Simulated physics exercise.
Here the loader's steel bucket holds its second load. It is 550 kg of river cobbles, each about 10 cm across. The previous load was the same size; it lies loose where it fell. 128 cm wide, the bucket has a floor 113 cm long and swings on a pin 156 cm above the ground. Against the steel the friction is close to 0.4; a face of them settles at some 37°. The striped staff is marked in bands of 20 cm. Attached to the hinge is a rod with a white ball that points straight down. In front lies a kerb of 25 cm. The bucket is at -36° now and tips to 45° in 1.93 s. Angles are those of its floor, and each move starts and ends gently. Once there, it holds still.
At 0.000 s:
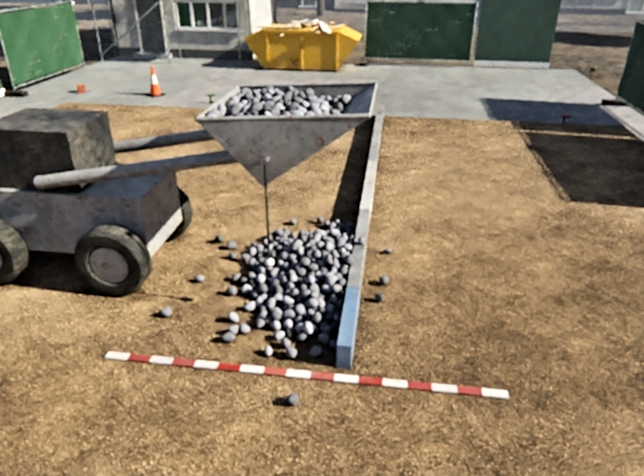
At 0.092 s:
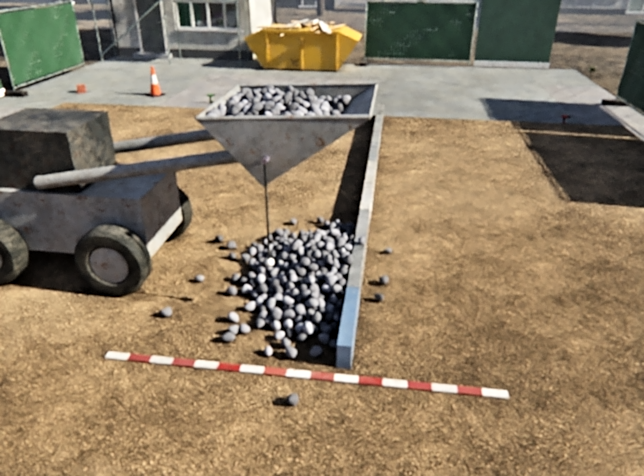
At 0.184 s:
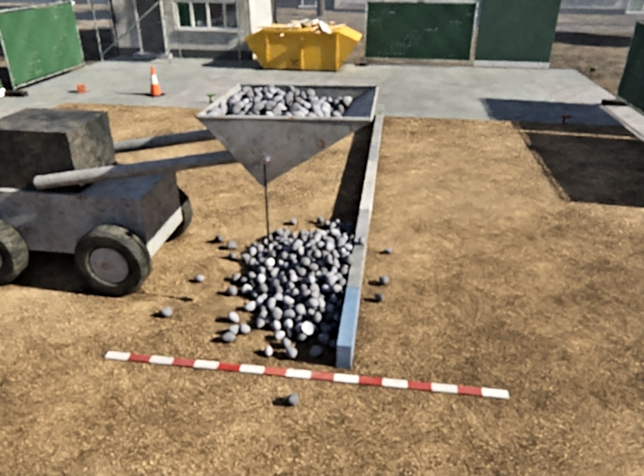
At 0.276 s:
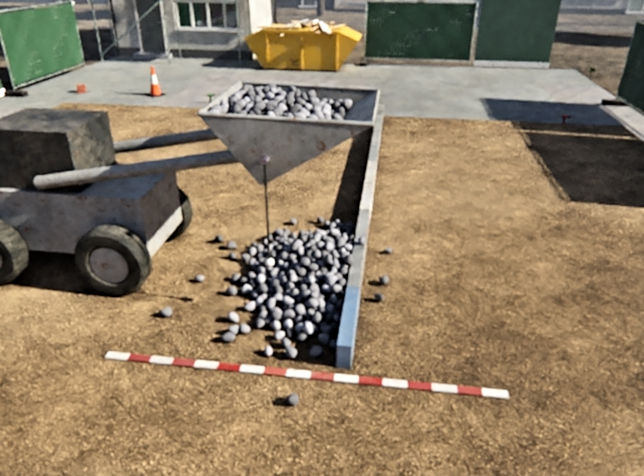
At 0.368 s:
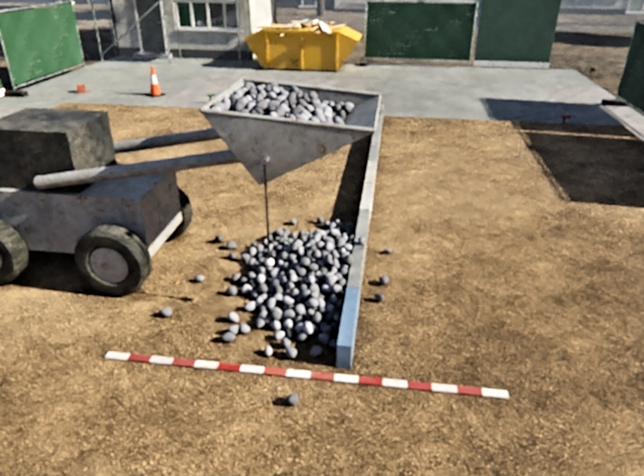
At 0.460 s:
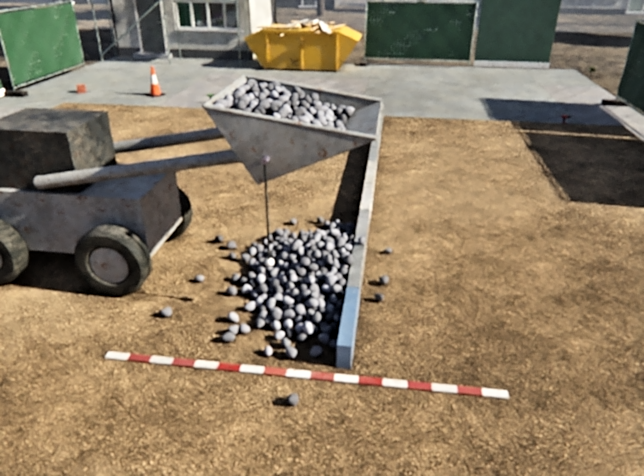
A loader's steel bucket full of grey cobbles slowly tilting down to the right above a loose stone pile beside a kerb.
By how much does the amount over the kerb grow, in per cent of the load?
About 93 per cent.
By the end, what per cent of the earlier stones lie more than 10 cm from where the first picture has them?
The answer is about 0 per cent.
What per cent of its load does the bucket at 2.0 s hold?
Around 20 in a hundred.
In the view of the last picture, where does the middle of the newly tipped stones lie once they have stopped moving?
Roughly pixel (408, 279) in the last view.
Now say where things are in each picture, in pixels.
The first frame shows lip at (370, 116), floor tilted -36°, highest stones at (275, 96). The earlier load is highest near (332, 249), 30 cm above ground level, 99 % on this side of the kerb, 1 % over the kerb.
The second frame shows lip at (370, 117), floor tilted -35°, highest stones at (275, 96); the stones move at 0.1 m/s on average.
In the third frame, the bucket is at -34°, its lip at (371, 120); the top of the load is at (263, 96); the stones move at 0.1 m/s on average.
In the fourth frame, the bucket is at -31°, its lip at (373, 125); the top of the load is at (258, 94); the stones move at 0.2 m/s on average.
In the fifth frame, the bucket is at -28°, its lip at (375, 131); the top of the load is at (256, 91); the stones move at 0.2 m/s on average.
The sixth frame shows lip at (376, 139), floor tilted -24°, highest stones at (251, 89); the stones move at 0.2 m/s on average.
After 1.5 s the floor is at 32°; in per cent of one load, 97 in the bucket, 102 on this side of the kerb, 1 over the kerb; the foremost stones are at (372, 232).
After 2.0 s the floor is at 45°; in per cent of one load, 18 in the bucket, 121 on this side of the kerb, 61 over the kerb; the foremost stones are at (444, 282).
After 2.4 s the floor is at 45°; in per cent of one load, 0 in the bucket, 110 on this side of the kerb, 90 over the kerb; the foremost stones are at (503, 274).
After 5.2 s the floor is at 45°; in per cent of one load, 0 in the bucket, 106 on this side of the kerb, 93 over the kerb; the foremost stones are at (577, 274). Net gain over the kerb, 93.
